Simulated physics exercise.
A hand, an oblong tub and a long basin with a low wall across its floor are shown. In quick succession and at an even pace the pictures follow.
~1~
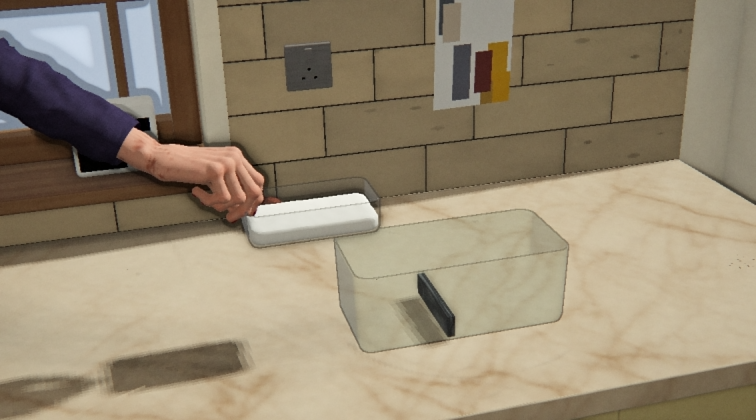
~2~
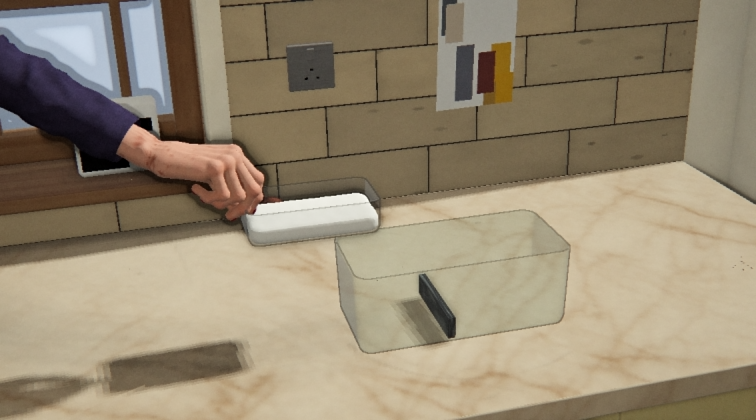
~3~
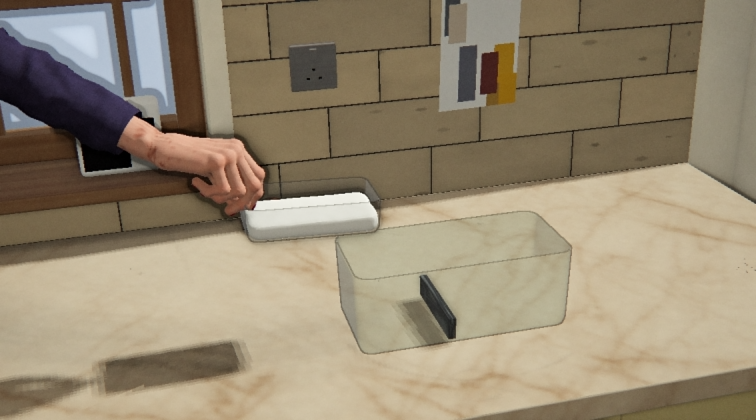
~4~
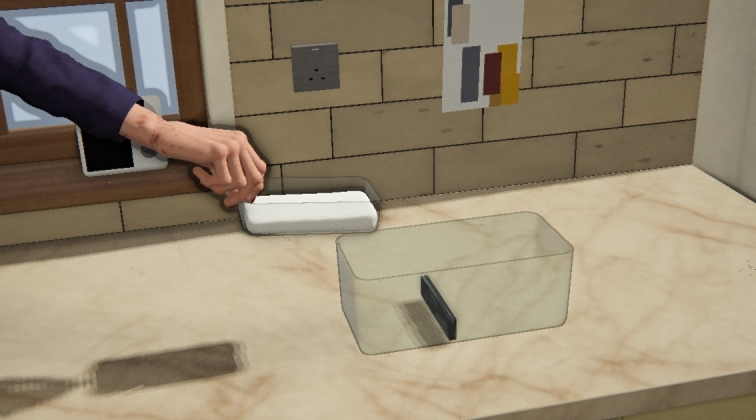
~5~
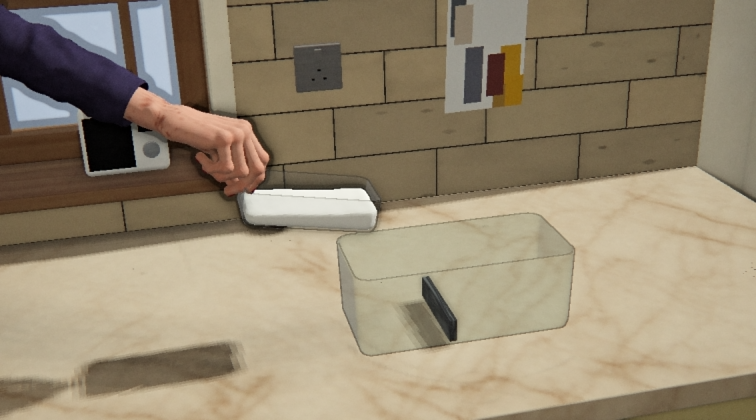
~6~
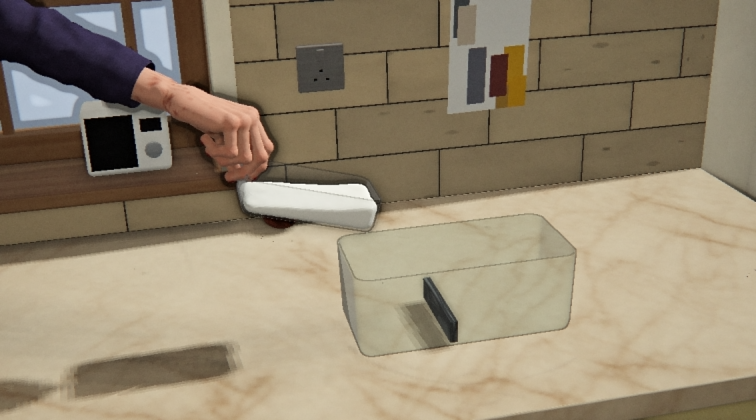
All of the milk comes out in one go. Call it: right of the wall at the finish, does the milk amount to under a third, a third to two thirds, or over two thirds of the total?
A third to two thirds of the total.
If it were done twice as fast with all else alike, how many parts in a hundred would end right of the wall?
Roughly 55 percent.
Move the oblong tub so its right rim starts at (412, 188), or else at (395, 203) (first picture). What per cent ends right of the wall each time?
It comes to 90 % the first time and 80 % the second.
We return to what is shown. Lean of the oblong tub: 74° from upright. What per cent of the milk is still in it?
Around 20 in a hundred has not poured out yet.
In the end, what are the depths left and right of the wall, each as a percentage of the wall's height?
The left reaches some 30 %, the right about 20 %.
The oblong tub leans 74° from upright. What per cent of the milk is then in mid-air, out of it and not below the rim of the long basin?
Something like 50 per cent of it.
A moment on, the oblong tub is tipped part way and 19 per cent is still to pour, 17 is left of the wall and 12 right of it.
Next, the oblong tub is tipped right over and 2 per cent is still to pour, 35 is left of the wall and 54 right of it.
Then the oblong tub is tipped right over and 0 per cent is still to pour, 44 is left of the wall and 54 right of it.
Later the oblong tub is tipped right over and 0 per cent is still to pour, 44 is left of the wall and 54 right of it.
In the end 44 per cent lies left of the wall, 54 right of it and 2 outside.
